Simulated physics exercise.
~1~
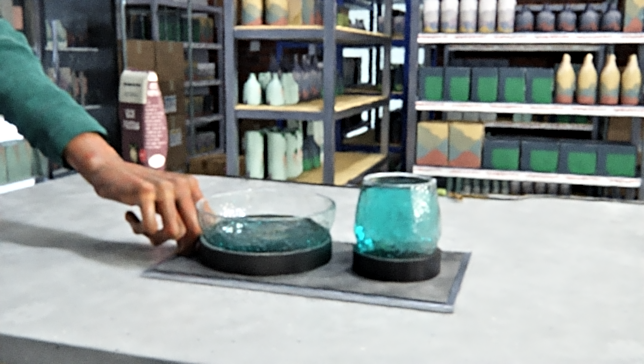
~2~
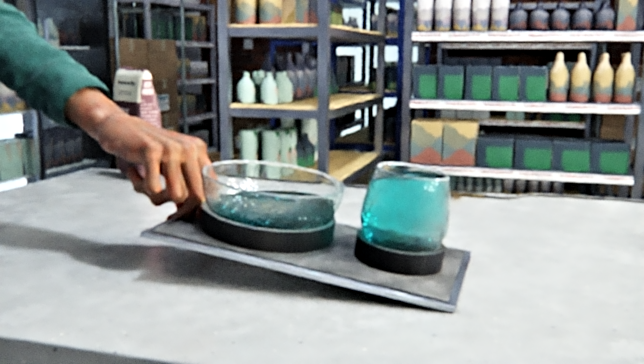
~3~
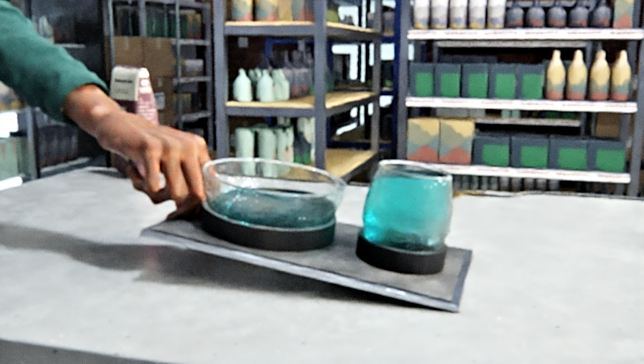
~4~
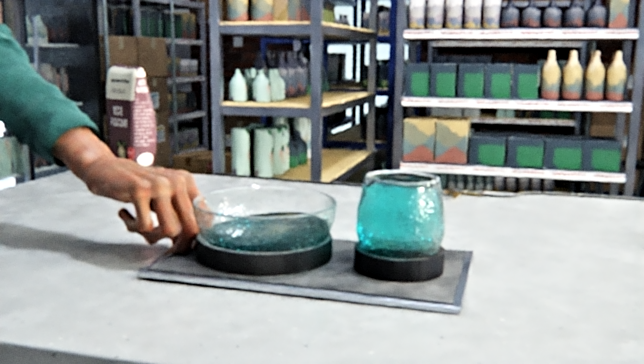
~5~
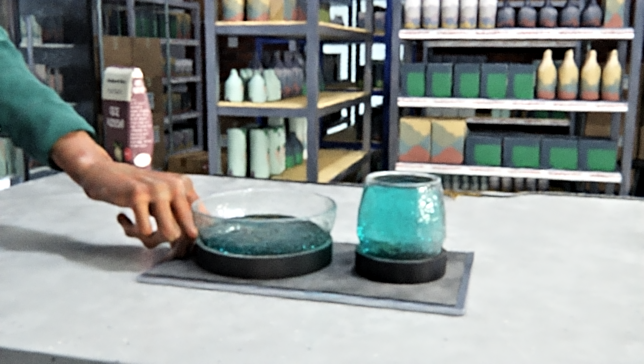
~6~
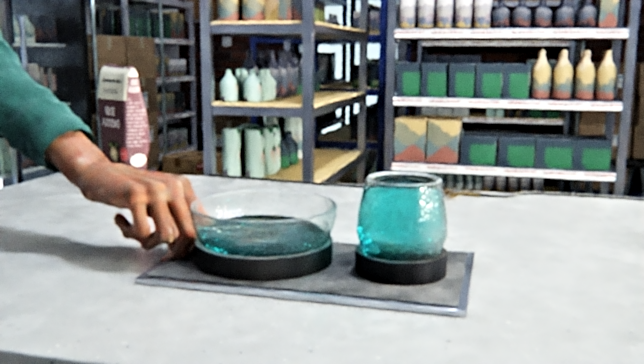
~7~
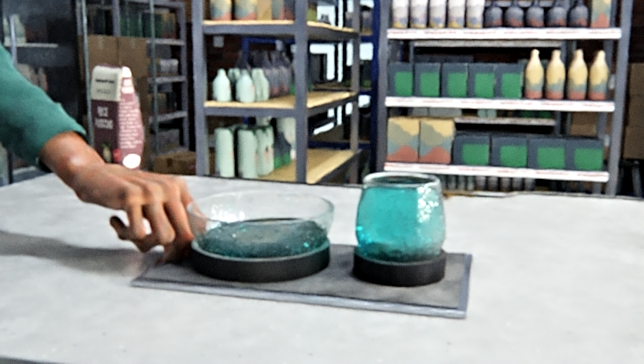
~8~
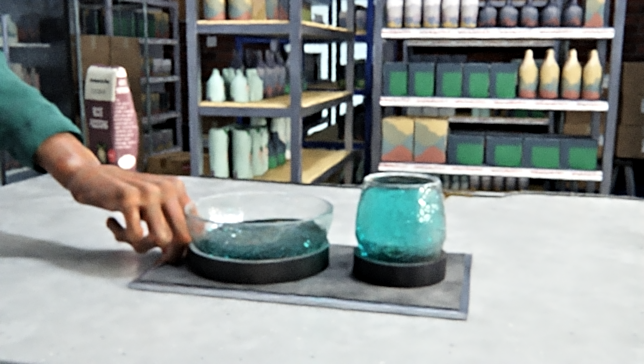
Shop worktop with stocked shelves behind, a hand tilting and lowering a tray holding a glass bowl and tumbler of teal water.
